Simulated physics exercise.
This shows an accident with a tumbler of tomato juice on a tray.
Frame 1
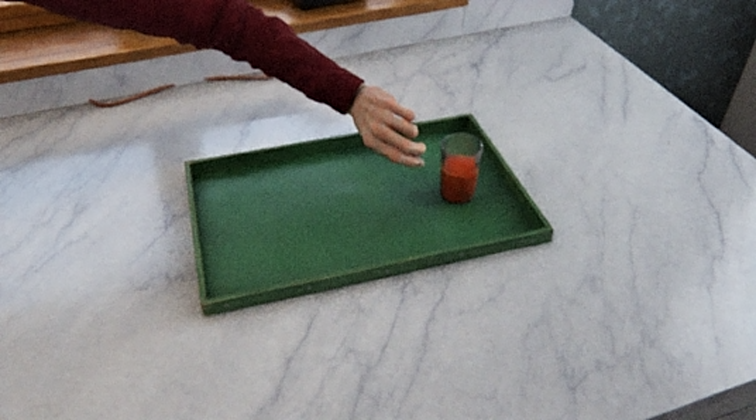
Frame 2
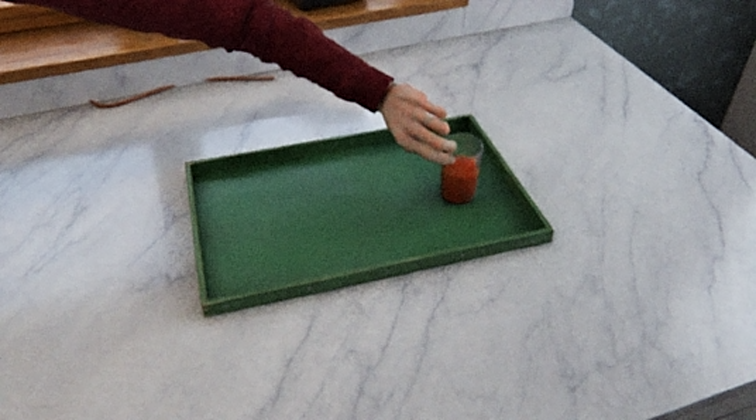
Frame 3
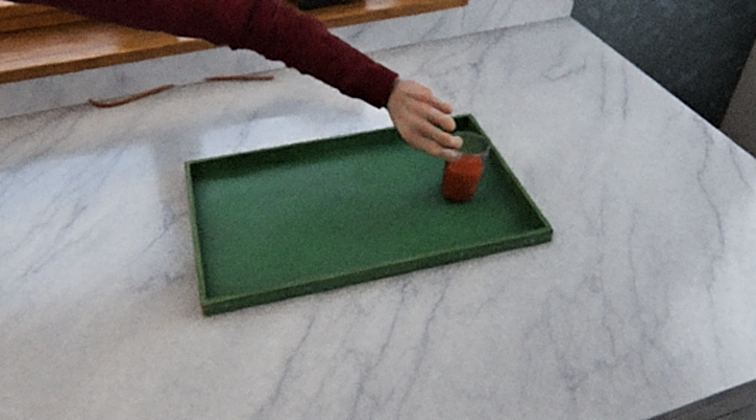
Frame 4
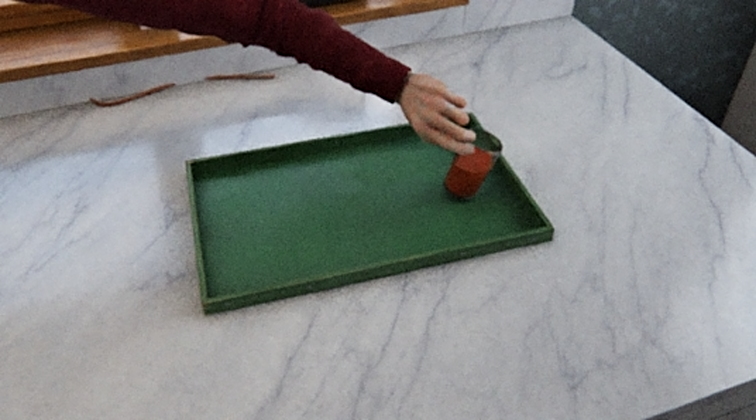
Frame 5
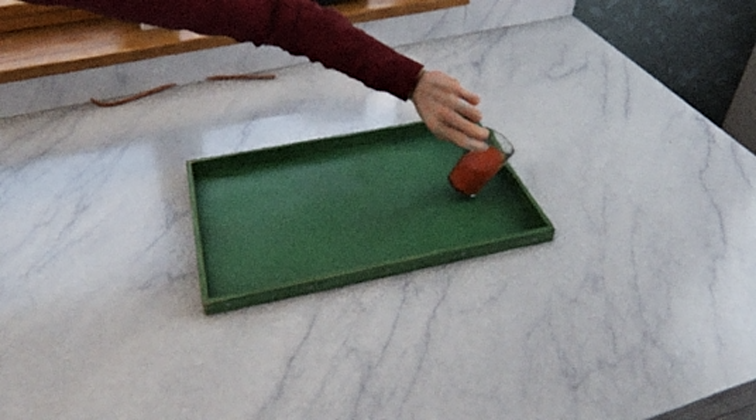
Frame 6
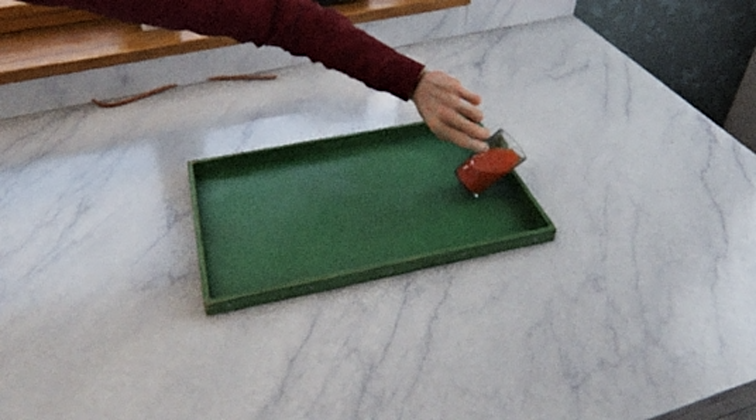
In the video, a hand in a dark red sleeve reaches across a green tray on a marble countertop and pushes the upper part of a glass of red juice, which tilts steadily farther to the right.
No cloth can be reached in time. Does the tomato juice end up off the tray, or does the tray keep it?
I expect the tray will fail to catch the spill.
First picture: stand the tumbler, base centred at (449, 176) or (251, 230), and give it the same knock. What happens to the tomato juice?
In the first try it wets the top as well; in the second it is held by the rim.
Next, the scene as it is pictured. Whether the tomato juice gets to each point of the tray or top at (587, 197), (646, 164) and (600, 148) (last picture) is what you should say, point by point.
Starting from the first: Caught by it, then caught by it, finally caught by it.
Soon after, the tumbler lies across the rim; the puddle covers about as much as a plate; it is on the top, beyond the rim.
Later, the puddle covers about as much as a tray; it is on the top, beyond the rim.
In the end, the puddle covers about as much as a tray; it is on the top, beyond the rim.
